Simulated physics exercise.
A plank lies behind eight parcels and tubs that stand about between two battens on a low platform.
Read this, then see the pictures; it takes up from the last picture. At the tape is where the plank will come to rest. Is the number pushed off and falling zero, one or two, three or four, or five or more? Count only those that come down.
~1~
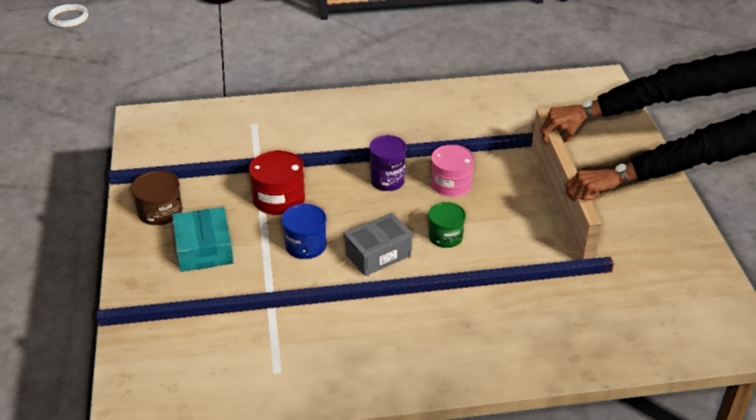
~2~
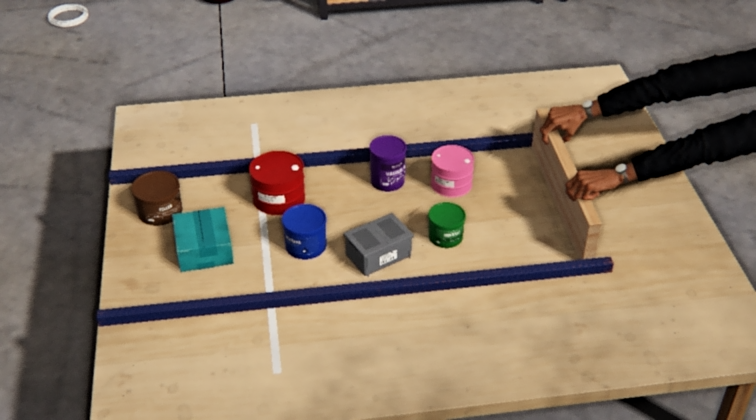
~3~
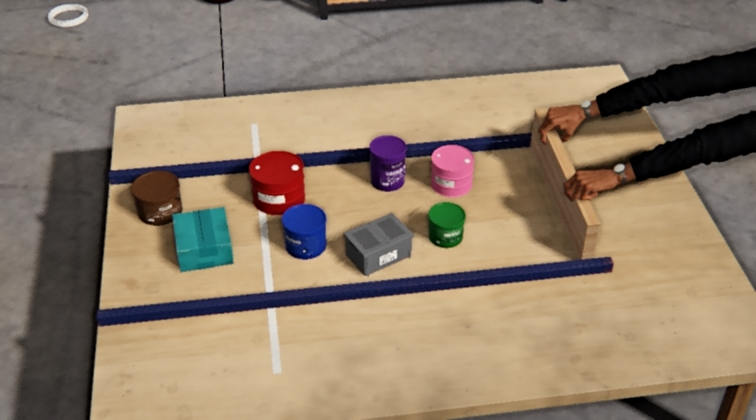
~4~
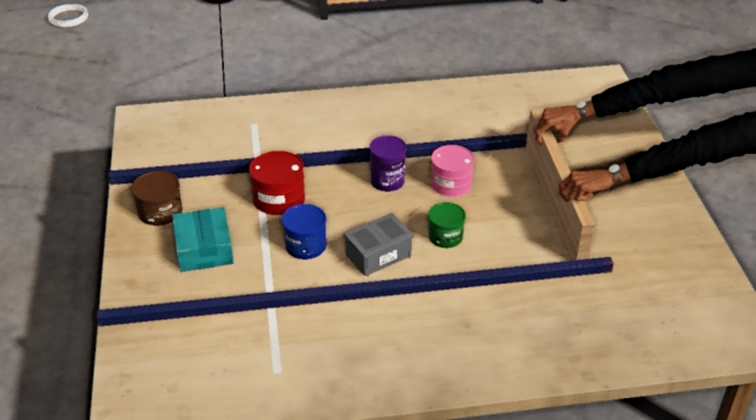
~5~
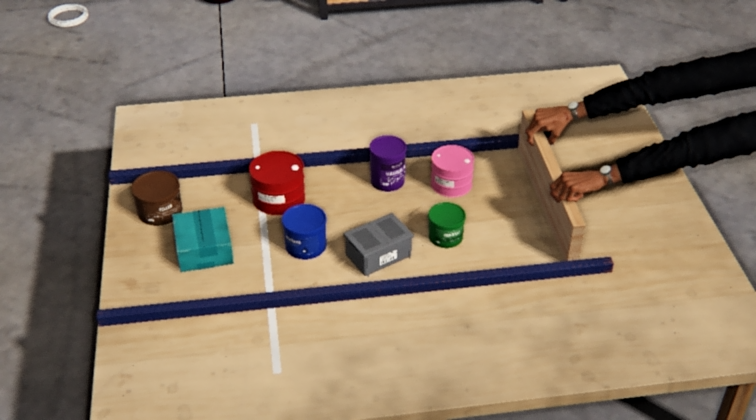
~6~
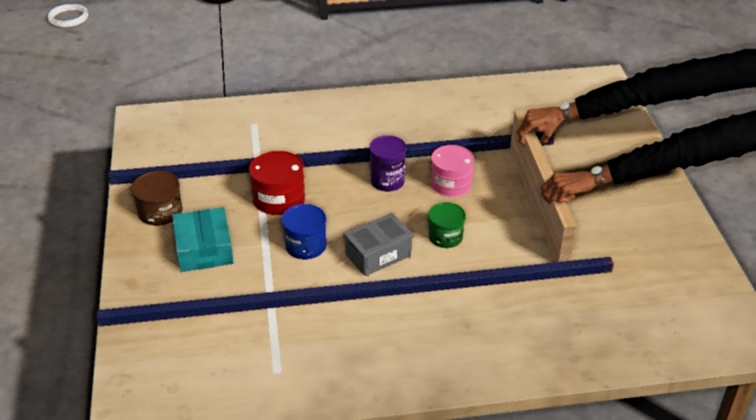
After that push, what drops off the edge is none whatsoever.
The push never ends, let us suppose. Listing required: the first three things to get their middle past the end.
Listing earliest first, you get the brown pail, the turquoise box and the red canister.
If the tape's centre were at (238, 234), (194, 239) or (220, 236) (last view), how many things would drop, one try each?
Taken one after another, the numbers are 0, 2 and 1.
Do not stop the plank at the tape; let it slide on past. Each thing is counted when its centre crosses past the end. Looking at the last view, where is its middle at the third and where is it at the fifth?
First roughly (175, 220), later roughly (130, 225).
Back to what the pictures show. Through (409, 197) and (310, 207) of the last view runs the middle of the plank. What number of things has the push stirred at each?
The first count is 4, and then it's 6.
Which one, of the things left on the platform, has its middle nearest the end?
The brown pail is the one.
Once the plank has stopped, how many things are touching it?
Well, it touches 3.
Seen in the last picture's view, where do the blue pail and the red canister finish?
Blue pail: About (212, 228); red canister: About (192, 191).
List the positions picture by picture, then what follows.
The first picture shows brown pail (158, 198); turquoise box (203, 239); red canister (278, 183); plank (564, 183); tape (264, 232).
The second picture shows turquoise box (203, 239); green pail (446, 225).
The third picture shows red canister (278, 183); purple pail (388, 164).
The fourth picture shows brown pail (158, 198); blue pail (305, 232).
The fifth picture shows turquoise box (203, 239); pink canister (452, 171).
The sixth picture shows brown pail (158, 198); turquoise box (203, 239); red canister (278, 183); plank (540, 185); tape (264, 232).
A little later, none off yet; brown pail at rest near (158, 198); turquoise box at rest near (203, 239); red canister at rest near (278, 183).
When it is over, the number that fall off is zero.
